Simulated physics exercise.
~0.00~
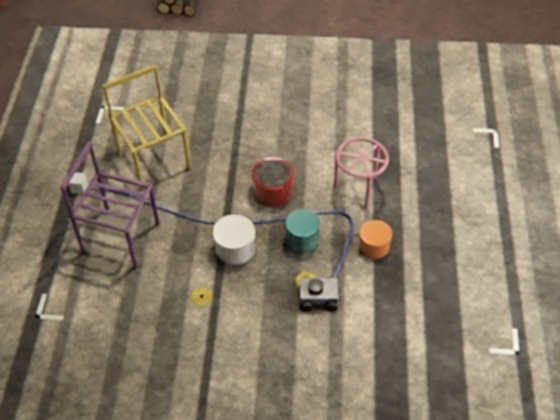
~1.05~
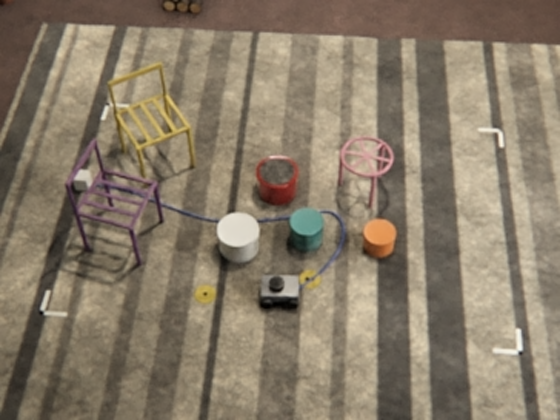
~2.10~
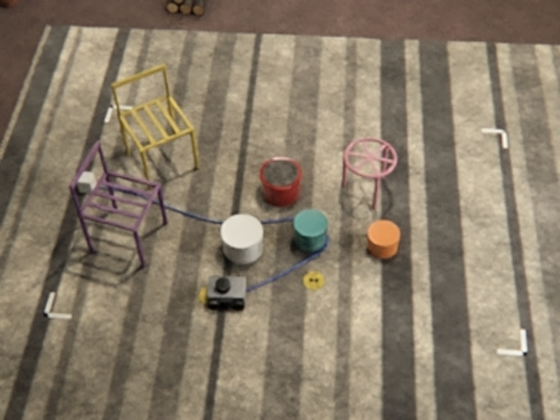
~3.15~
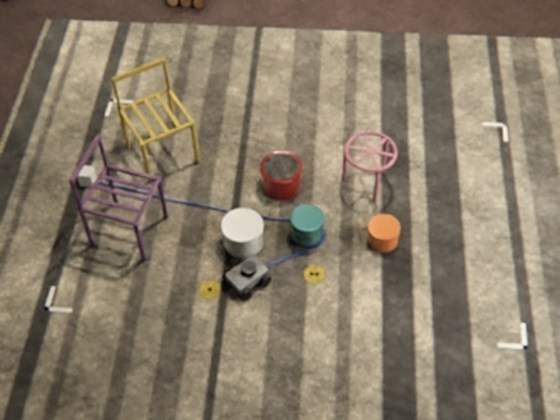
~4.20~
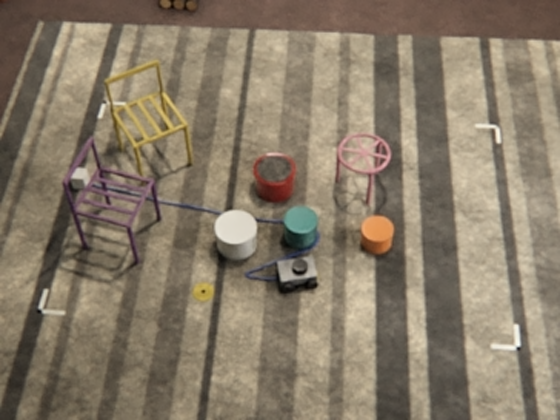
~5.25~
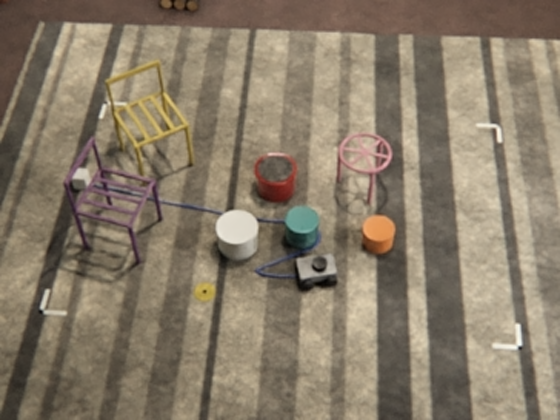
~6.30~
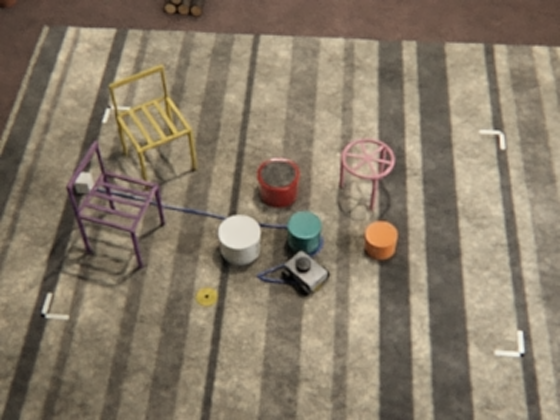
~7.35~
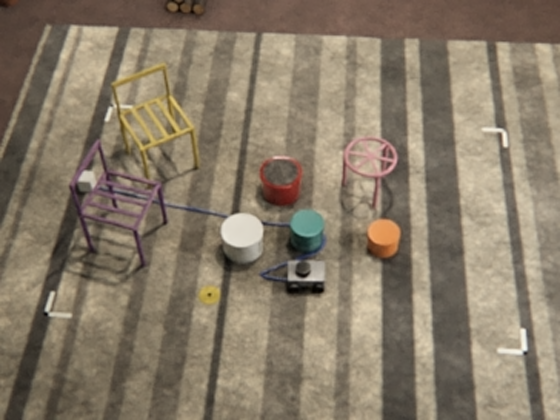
A small grey-and-black cart trailing a blue lead sits low on a striped grey and beige rug, seen from high above. The lead runs from the purple chair at left, past the white, teal and orange buckets, with a yellow chair, red pot and pink stool behind. The cart moves left below the buckets, to a yellow mark beneath the white one, drawing the lead around the teal bucket. It then turns back right, the lead doubling into a narrow loop, and finally settles just below the teal bucket, which stays in place.
